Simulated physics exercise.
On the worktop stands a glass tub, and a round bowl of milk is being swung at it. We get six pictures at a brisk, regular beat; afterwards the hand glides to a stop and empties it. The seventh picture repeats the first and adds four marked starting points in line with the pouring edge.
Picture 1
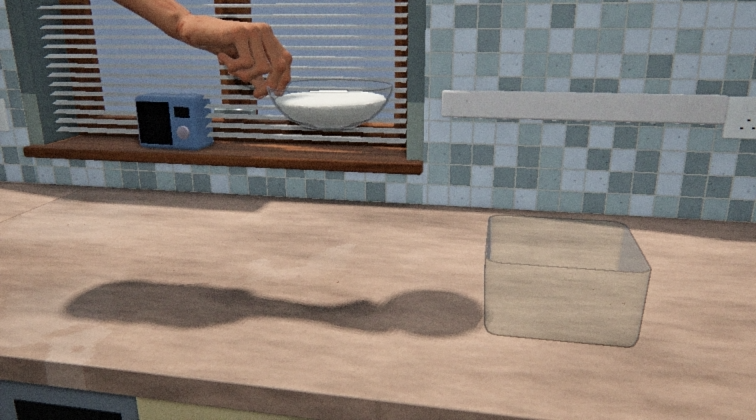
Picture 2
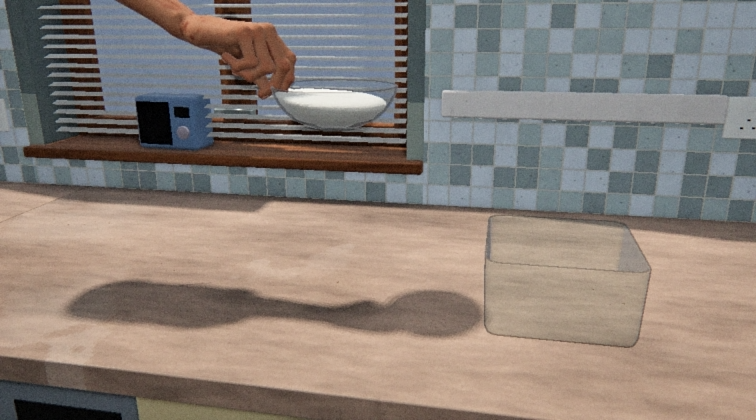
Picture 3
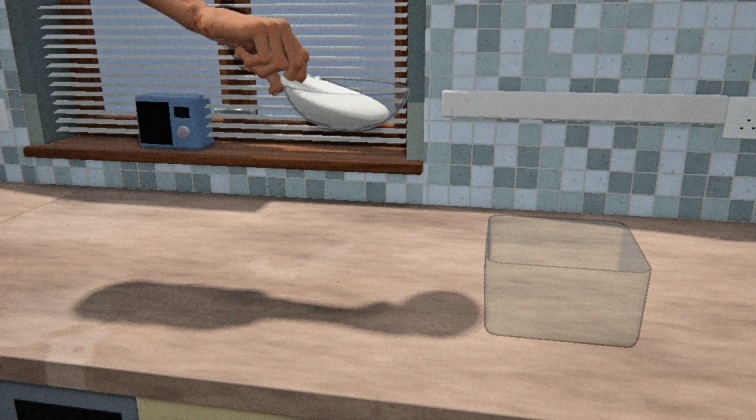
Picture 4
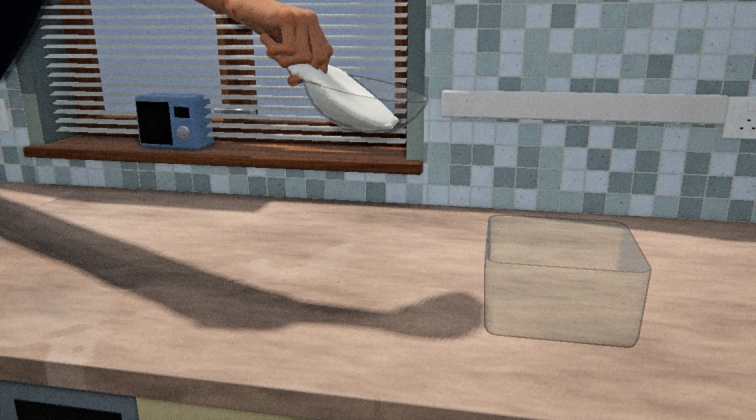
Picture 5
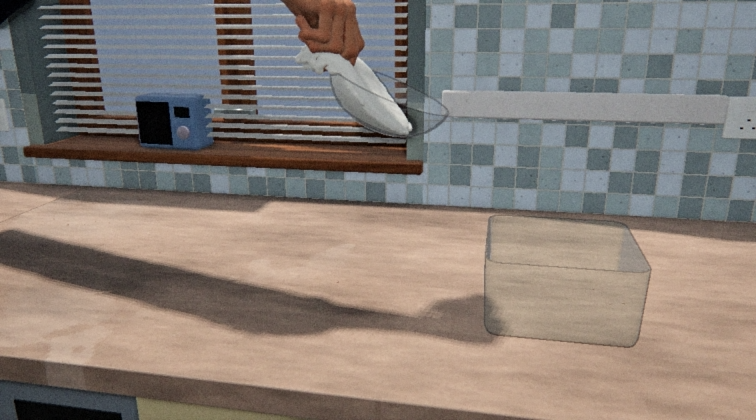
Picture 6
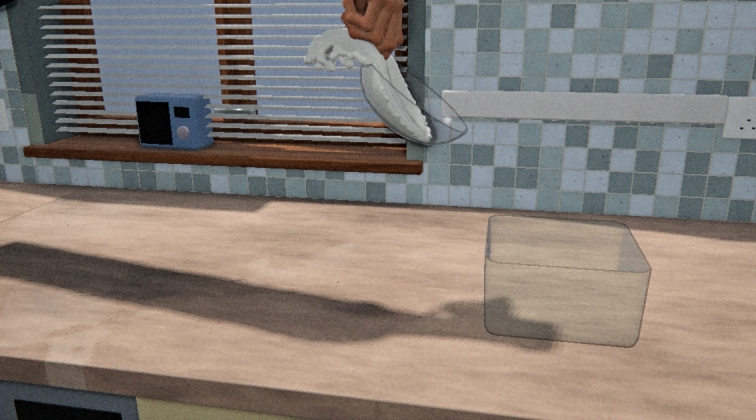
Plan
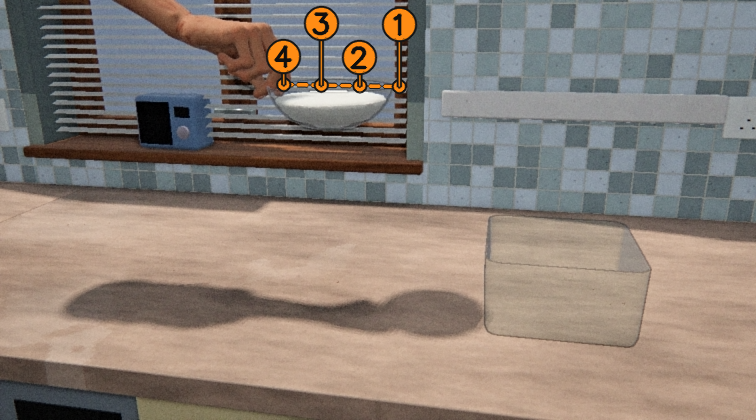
A hand swings a round bowl of milk rightward and tilts it, sending milk over the rim.
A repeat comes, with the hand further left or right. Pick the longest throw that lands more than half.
Use dot 2.
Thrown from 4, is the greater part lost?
Yes, that goes wrong.
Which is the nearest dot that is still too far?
3 it is.
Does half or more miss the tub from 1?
No.
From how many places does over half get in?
Two of them.
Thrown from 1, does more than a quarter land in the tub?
Yes.
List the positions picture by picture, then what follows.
The first picture shows upright, lip at (390, 86); tub from (483, 331) to (638, 345); nothing has left yet.
The second picture shows upright, lip at (394, 86); nothing has left yet.
The third picture shows tipped about 3°, lip at (407, 90); milk is over the rim, down to (300, 82).
The fourth picture shows tipped about 11°, lip at (426, 99); milk is over the rim, down to (332, 78).
The fifth picture shows tipped about 23°, lip at (448, 113); milk is over the rim, down to (360, 74).
The sixth picture shows tipped about 37°, lip at (467, 129); milk is over the rim, down to (336, 68).
On the marked copy, 1 at (399, 86); 2 at (359, 85); 3 at (321, 85); 4 at (283, 84).
Choosing 1, about 64 % lands in the tub, 23 % falls short and 13 % goes beside or beyond.
Choosing 2, about 64 % lands in the tub, 28 % falls short and 8 % goes beside or beyond.
Choosing 3, about 36 % lands in the tub, 55 % falls short and 9 % goes beside or beyond.
Choosing 4, about 13 % lands in the tub, 84 % falls short and 4 % goes beside or beyond.
